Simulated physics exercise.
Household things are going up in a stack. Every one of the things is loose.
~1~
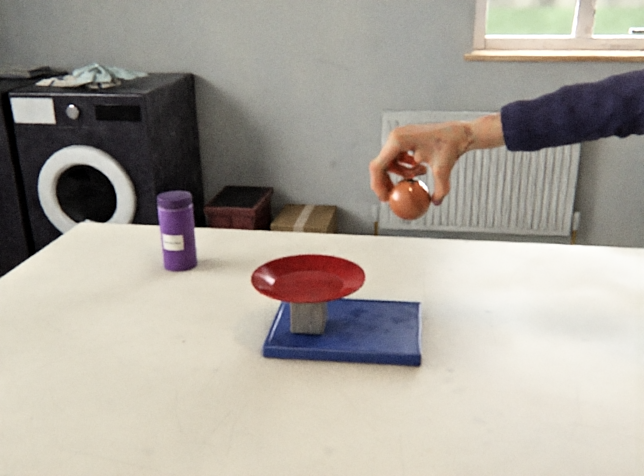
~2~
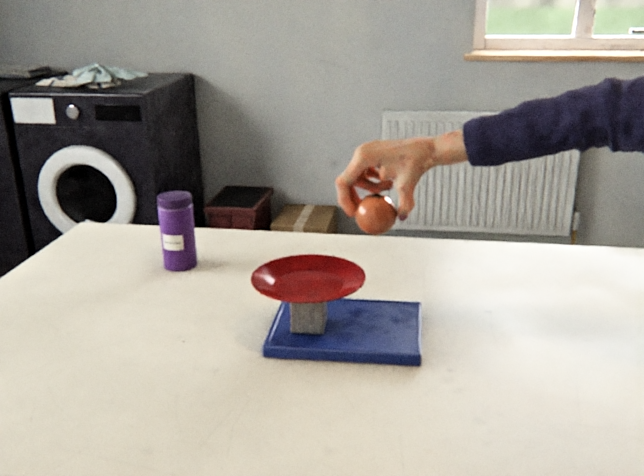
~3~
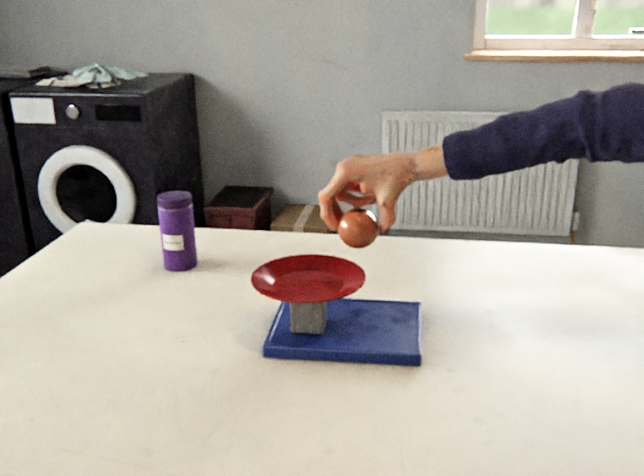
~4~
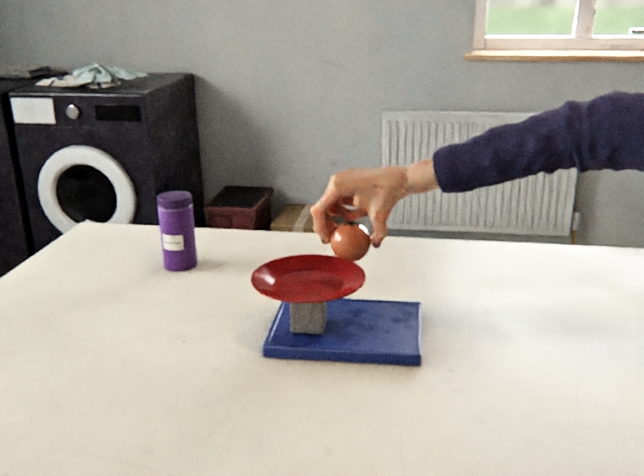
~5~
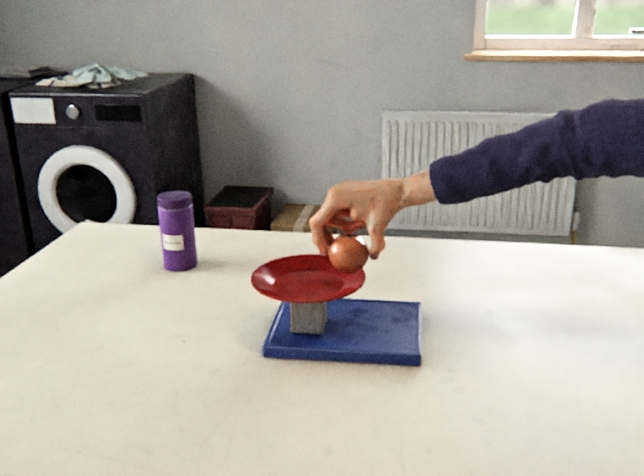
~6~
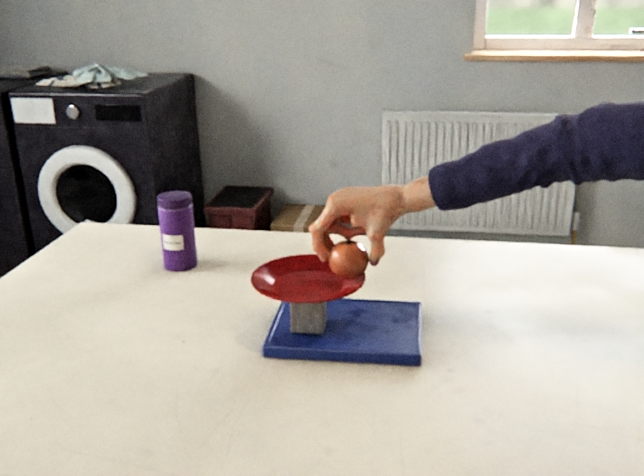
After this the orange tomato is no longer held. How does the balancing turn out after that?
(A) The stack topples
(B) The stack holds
(B) The stack holds.
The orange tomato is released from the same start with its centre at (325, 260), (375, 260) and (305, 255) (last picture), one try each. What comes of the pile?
Well, on the first go it stays steady, on the second it tumbles down, and on the third it stays steady.
Then, 0.80 s on from there, no change.
Then, 1.90 s on from there, orange tomato resting near (349, 260).
In the end, all 5 unmoved. At the end, from the last picture's camera, orange tomato near (349, 260). The pile holds.
